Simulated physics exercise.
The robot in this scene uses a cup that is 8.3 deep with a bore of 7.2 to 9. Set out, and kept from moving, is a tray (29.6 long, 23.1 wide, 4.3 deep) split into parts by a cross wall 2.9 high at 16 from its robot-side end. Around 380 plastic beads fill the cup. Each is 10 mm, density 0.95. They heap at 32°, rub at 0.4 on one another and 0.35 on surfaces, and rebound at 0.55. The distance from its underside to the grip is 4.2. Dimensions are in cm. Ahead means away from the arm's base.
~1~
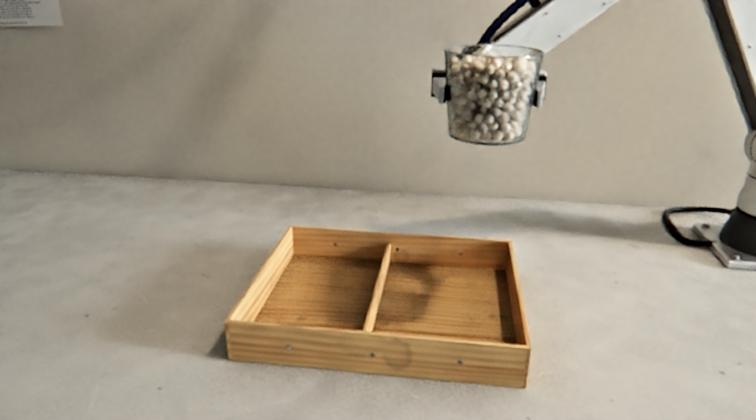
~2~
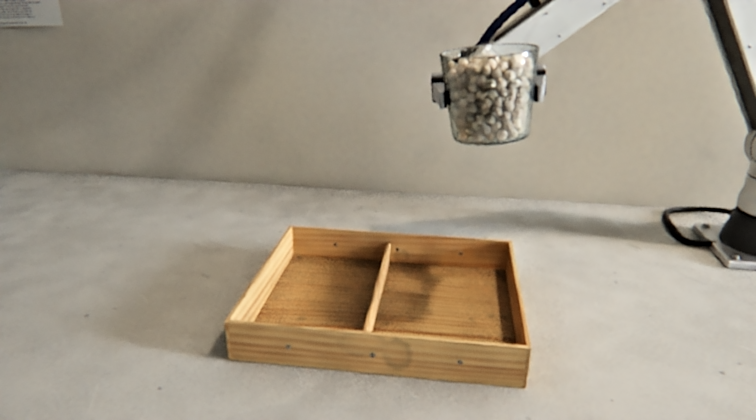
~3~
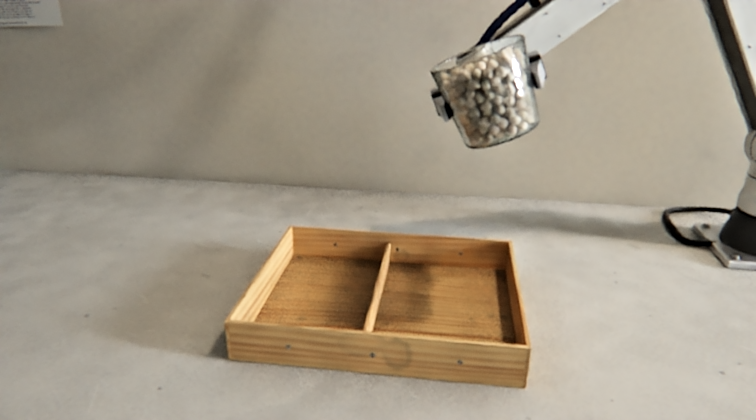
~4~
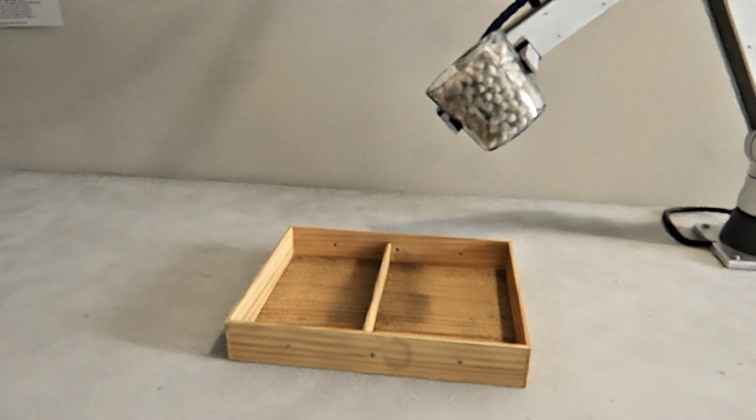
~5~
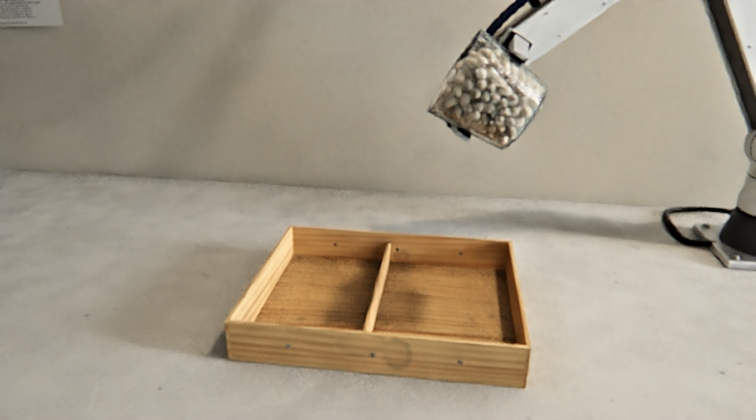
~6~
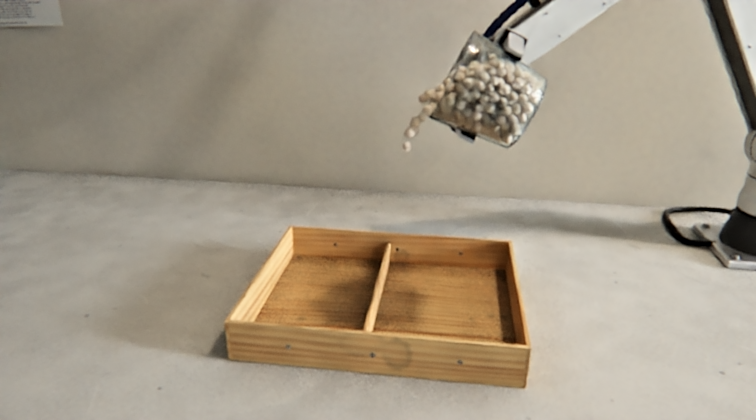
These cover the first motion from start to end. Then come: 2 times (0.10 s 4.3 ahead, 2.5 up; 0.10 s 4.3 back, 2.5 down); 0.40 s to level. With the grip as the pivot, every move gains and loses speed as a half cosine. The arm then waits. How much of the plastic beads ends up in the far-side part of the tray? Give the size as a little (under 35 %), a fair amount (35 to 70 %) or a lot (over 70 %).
A lot.
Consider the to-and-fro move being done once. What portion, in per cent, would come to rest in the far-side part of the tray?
In that case it would be roughly 75 per cent.
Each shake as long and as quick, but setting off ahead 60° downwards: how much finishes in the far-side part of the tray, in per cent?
I'd reckon around 20 per cent.
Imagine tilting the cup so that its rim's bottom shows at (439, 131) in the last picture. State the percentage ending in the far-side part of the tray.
That comes to some 85 percent.
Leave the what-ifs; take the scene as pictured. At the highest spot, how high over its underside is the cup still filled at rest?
I'd put it at close to 3.0 centimetres.
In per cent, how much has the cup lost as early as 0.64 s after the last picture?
Around 95 % is out.
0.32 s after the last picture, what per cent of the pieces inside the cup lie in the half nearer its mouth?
About 50 percent.
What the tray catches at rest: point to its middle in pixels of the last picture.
Roughly at pixel (308, 295).
Then, 0.32 s later, tilted 65° forward, highest piece 28 above the table; 89 in the far-side part, 50 in the cup, 6 in the robot-side part, 1 on the table or floor, 239 in flight or on a rim.
Then, 0.64 s later, tilted 22° forward, highest piece 25 above the table; 308 in the far-side part, 30 on the table or floor, 25 in the cup, 22 in the robot-side part.
Then, 1.00 s later, level, highest piece 25 above the table; 309 in the far-side part, 30 on the table or floor, 25 in the cup, 21 in the robot-side part.
Then, 2.05 s later, level, highest piece 25 above the table; 309 in the far-side part, 30 on the table or floor, 25 in the cup, 21 in the robot-side part.
At rest, 309 in the far-side part, 30 on the table or floor, 25 in the cup, 21 in the robot-side part. That is 80 % in the far-side part of the tray.
